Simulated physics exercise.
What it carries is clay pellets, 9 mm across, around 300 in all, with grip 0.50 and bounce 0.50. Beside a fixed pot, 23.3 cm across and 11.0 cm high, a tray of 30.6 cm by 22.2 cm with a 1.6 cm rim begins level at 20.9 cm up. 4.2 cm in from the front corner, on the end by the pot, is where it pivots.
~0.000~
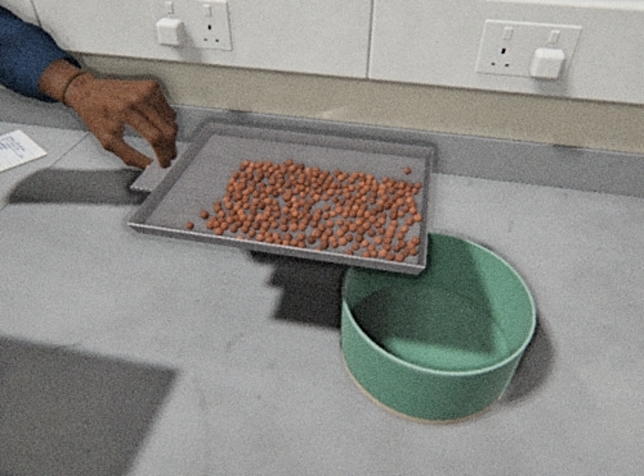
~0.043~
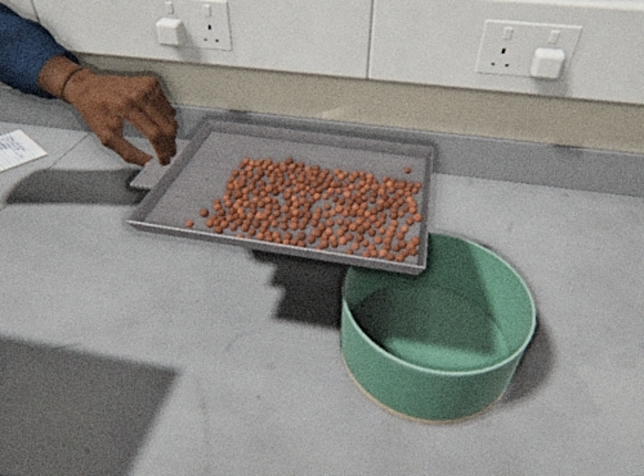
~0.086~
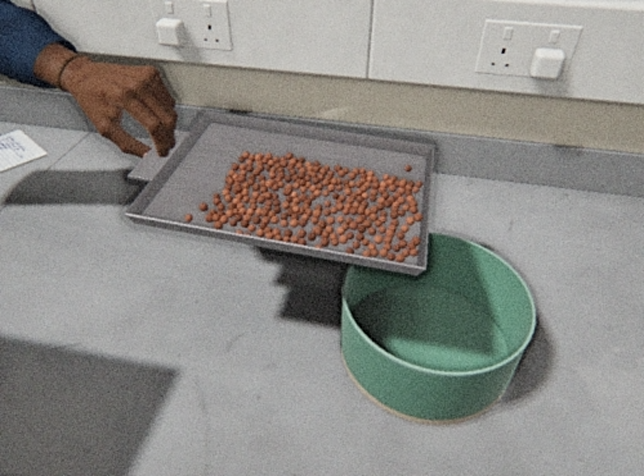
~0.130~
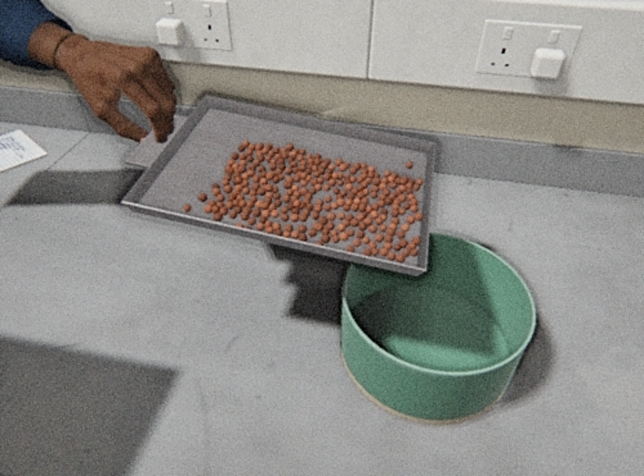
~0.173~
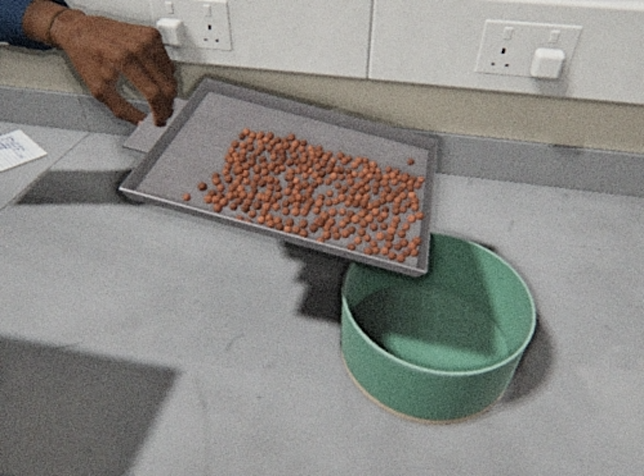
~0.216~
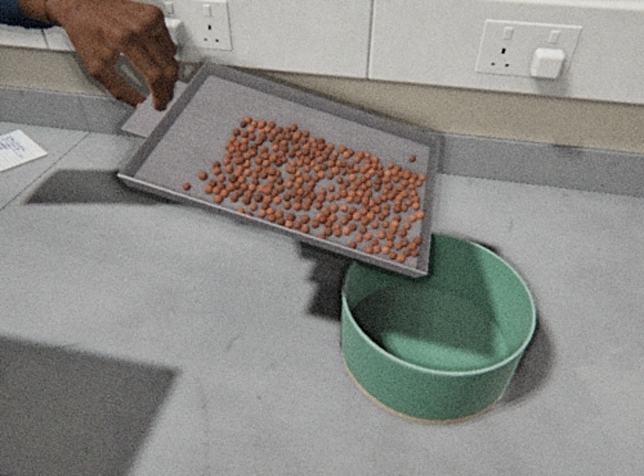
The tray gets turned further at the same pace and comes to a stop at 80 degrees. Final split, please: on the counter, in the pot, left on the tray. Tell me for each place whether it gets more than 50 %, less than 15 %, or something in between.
Counter: A little, pot: The main mass, left on the tray: A little.
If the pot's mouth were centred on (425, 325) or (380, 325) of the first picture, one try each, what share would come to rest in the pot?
Estimates: 95 % and 80 %, in that order.
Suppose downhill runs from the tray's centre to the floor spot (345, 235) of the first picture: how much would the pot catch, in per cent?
That would be close to 65 per cent.
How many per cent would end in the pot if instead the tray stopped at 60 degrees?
It would be near 10 per cent.
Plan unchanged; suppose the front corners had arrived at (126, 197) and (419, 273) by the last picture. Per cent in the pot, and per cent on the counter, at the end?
Per cent by place - pot 50, counter 45.
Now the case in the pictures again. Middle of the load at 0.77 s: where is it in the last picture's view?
I reckon close to (408, 186).
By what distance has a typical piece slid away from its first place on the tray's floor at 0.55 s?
Roughly 5 cm.
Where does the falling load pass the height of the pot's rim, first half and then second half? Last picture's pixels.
It passes about (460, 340) first and (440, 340) afterwards.
After 0.55 s, tilt 47 degrees; the tray holds 100 %, the pot 0 %.
Then, at 0.77 s, tilt 68 degrees; the tray holds 100 %, the pot 0 %.
Then, at 1.10 s, tilt 80 degrees; the tray holds 45 %, the pot 25 %.
In the end, at 2.4 s, counter 5 %, pot 90 %, tray 0 %.
